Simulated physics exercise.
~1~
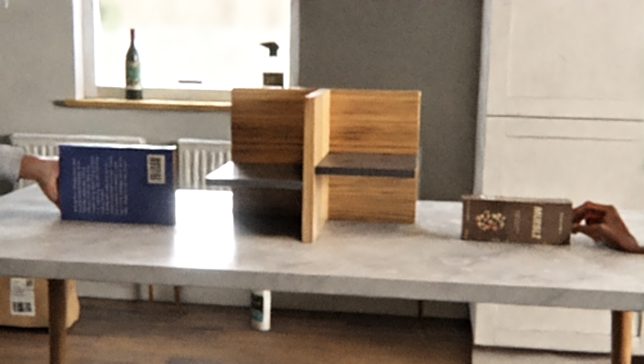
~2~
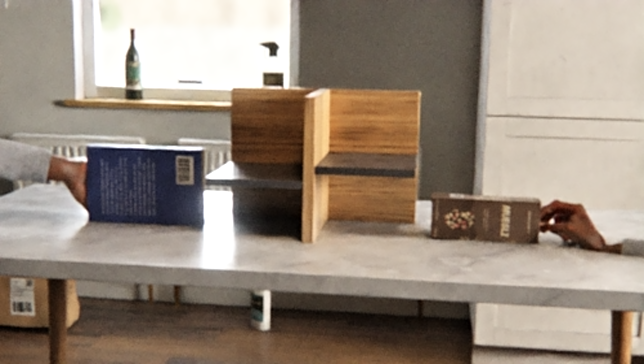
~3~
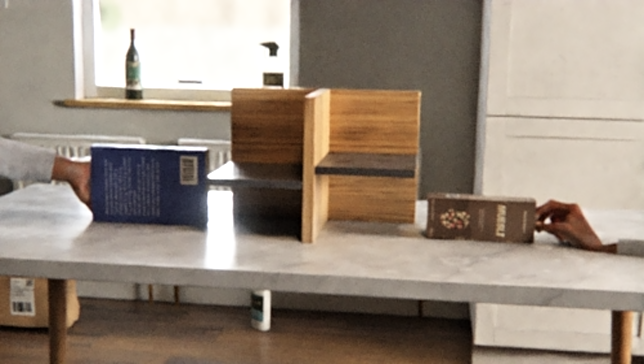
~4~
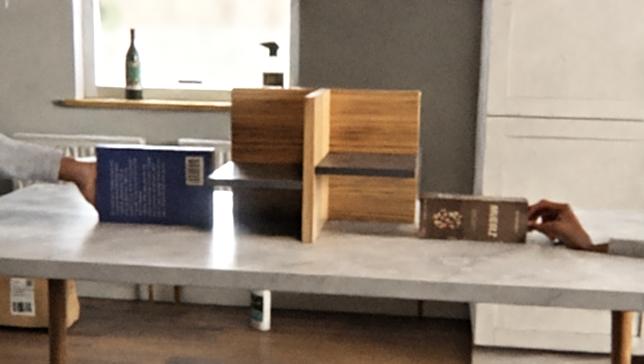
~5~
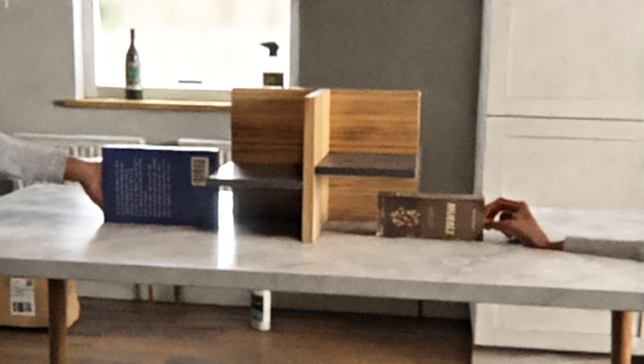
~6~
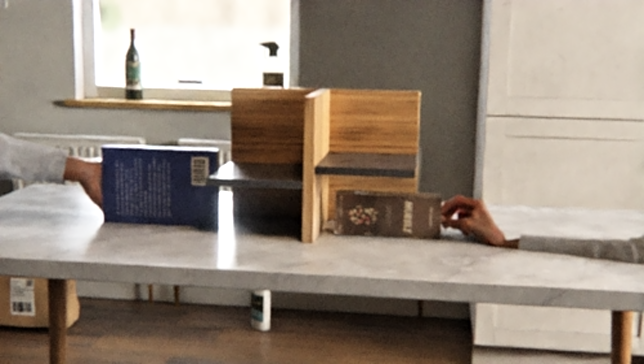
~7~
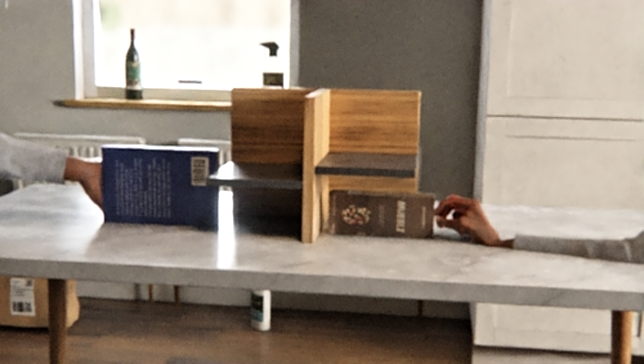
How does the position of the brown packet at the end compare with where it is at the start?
At the start the brown packet lies on the open tabletop to the right of the rack. By the end it is farther left, under the rack's right shelf and close to the central upright.
